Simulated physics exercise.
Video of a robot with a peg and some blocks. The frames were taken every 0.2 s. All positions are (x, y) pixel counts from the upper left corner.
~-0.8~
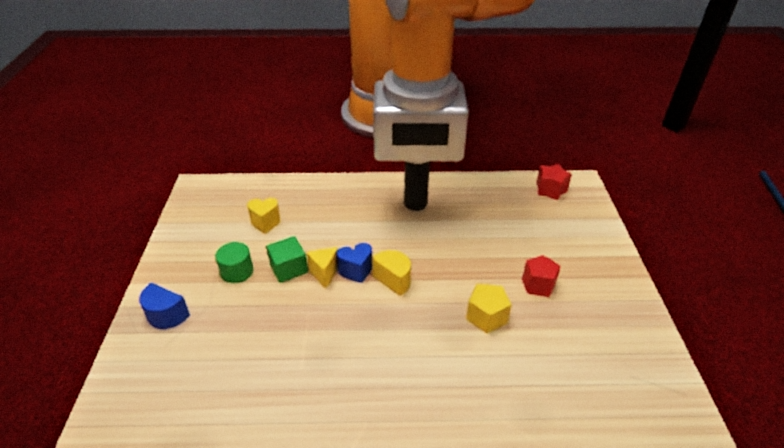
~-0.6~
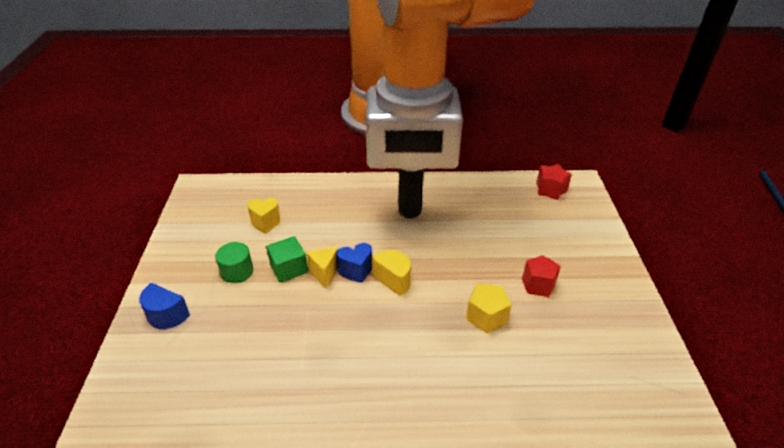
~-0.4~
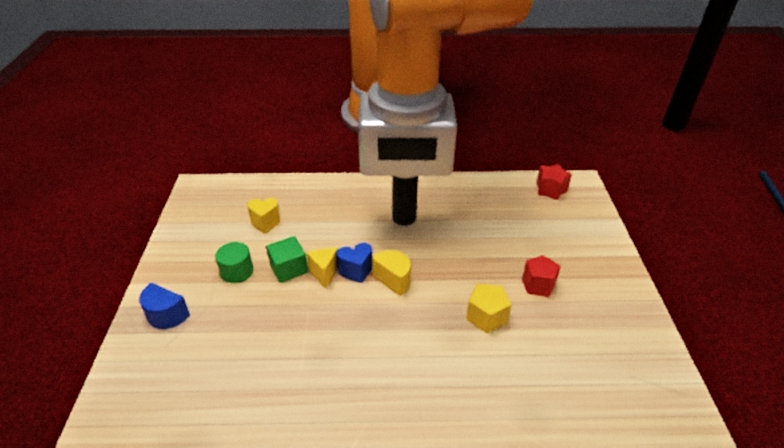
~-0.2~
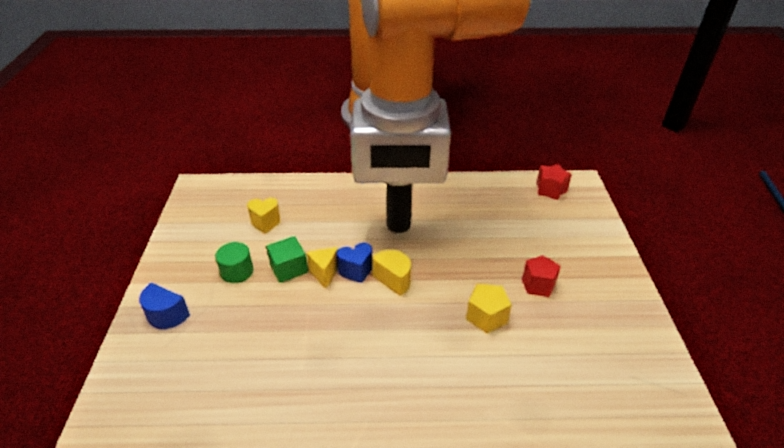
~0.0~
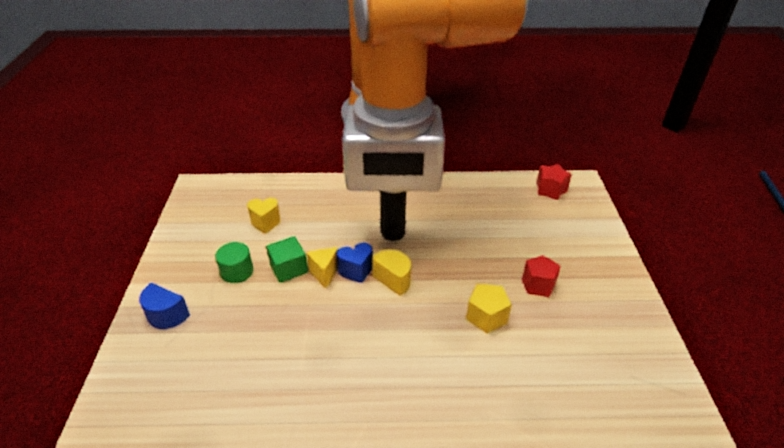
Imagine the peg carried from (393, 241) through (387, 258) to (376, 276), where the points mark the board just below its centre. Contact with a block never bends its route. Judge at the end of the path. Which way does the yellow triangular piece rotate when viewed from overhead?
It twists against the clock when seen from above.
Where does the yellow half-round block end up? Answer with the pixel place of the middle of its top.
That would be at about pixel (394, 275).
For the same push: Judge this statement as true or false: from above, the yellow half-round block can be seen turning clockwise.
Answer: False.
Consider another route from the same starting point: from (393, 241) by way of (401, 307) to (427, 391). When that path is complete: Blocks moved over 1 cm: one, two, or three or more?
I count one.
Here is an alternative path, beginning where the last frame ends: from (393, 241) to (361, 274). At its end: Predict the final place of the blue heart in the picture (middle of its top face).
I'd expect the centre of its top face to be at (336, 272).
On the path given first. Halfway along, peg (386, 251); nothing pushed yet.
At the end, peg (376, 268); green square (281, 251), turned 15° clockwise; yellow triangular piece (315, 256), turned 25° anticlockwise; blue heart (342, 258), turned 35° clockwise; yellow half-round block (394, 275), turned 45° anticlockwise.
